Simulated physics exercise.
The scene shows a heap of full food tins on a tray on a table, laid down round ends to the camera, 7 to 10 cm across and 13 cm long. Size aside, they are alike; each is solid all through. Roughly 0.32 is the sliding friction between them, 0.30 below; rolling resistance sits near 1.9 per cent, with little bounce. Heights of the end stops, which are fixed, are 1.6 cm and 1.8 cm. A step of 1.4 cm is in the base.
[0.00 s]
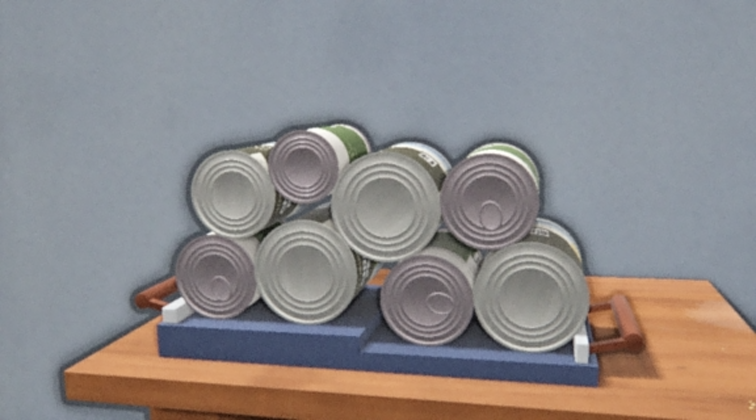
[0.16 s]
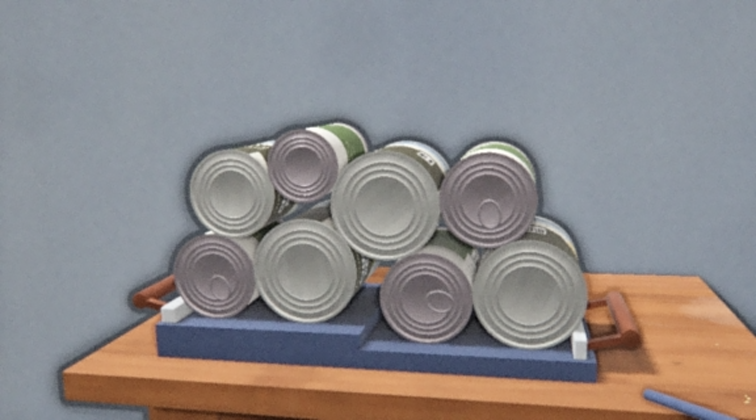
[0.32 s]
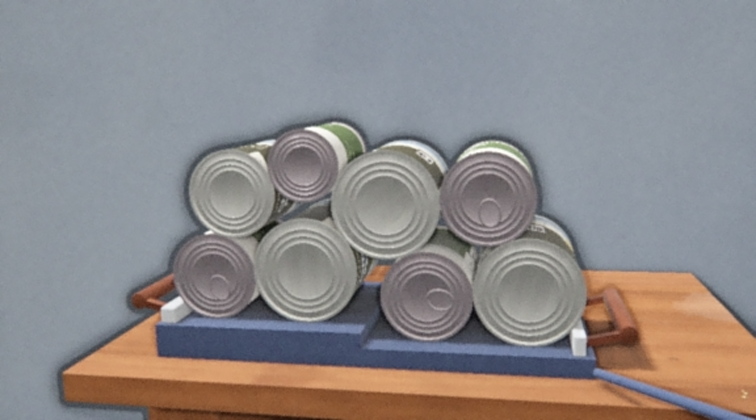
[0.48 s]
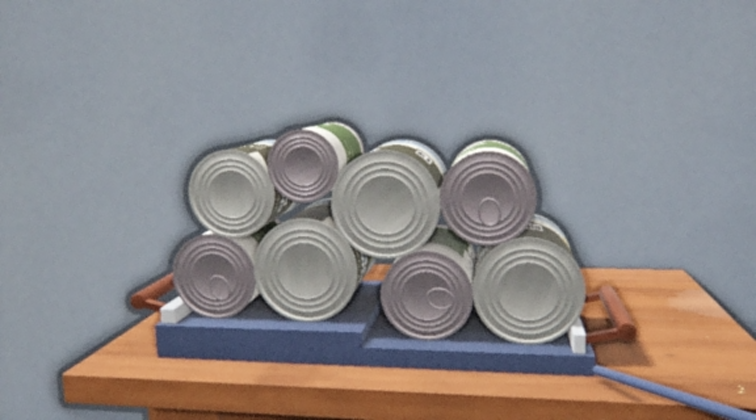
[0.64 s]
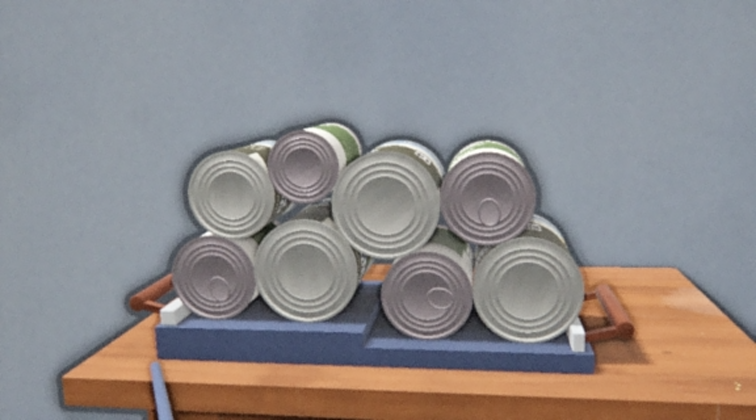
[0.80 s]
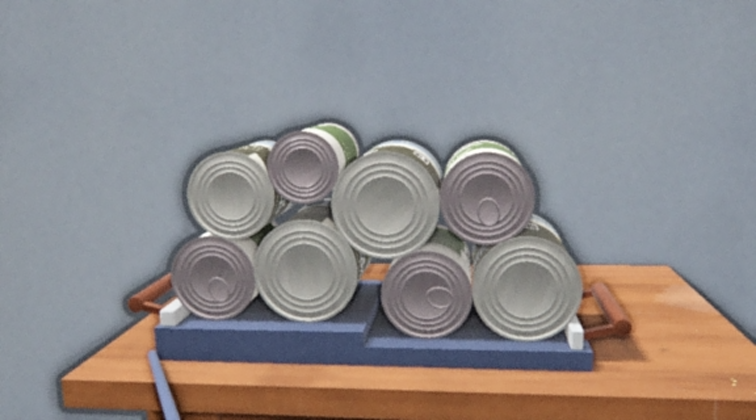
A blue tray with reddish-brown handles and small white end stops sits on an orange-brown wooden table against a plain grey-blue wall, seen from the front. Eight tins lie in two uneven rows, their silver and purplish-grey round ends facing forward, with green and white labels behind. The tins stay still while a thin blue pointer appears at the tray's right end, then at its left.
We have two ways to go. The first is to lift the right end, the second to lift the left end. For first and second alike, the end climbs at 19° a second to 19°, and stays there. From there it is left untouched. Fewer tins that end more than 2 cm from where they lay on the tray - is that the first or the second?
That is the first one.
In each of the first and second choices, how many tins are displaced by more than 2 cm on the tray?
First 2, then 5.
First choice, 0.99 s in, right end up 18°; 2 now displaced over 2 cm; 1 over the left lip; the one last seen at (230, 196) 9 cm left and 3.2 cm down (moves measured on the tray).
First choice, at rest by 1.5 s, 2 moved over 2 cm; 2 over the left lip; the one last seen at (230, 196) fallen off to the left; top of the pile 18 cm high, from 20 cm.
Second choice, 1.29 s in, left end up 19°; 5 now displaced over 2 cm; 1 over the right lip; the one last seen at (385, 206) 8 cm right and 0.8 cm up.
Second choice, at rest by 2.3 s, 5 moved over 2 cm; 2 over the right lip; the one last seen at (385, 206) fallen off to the right; top of the pile 17 cm high, from 20 cm.
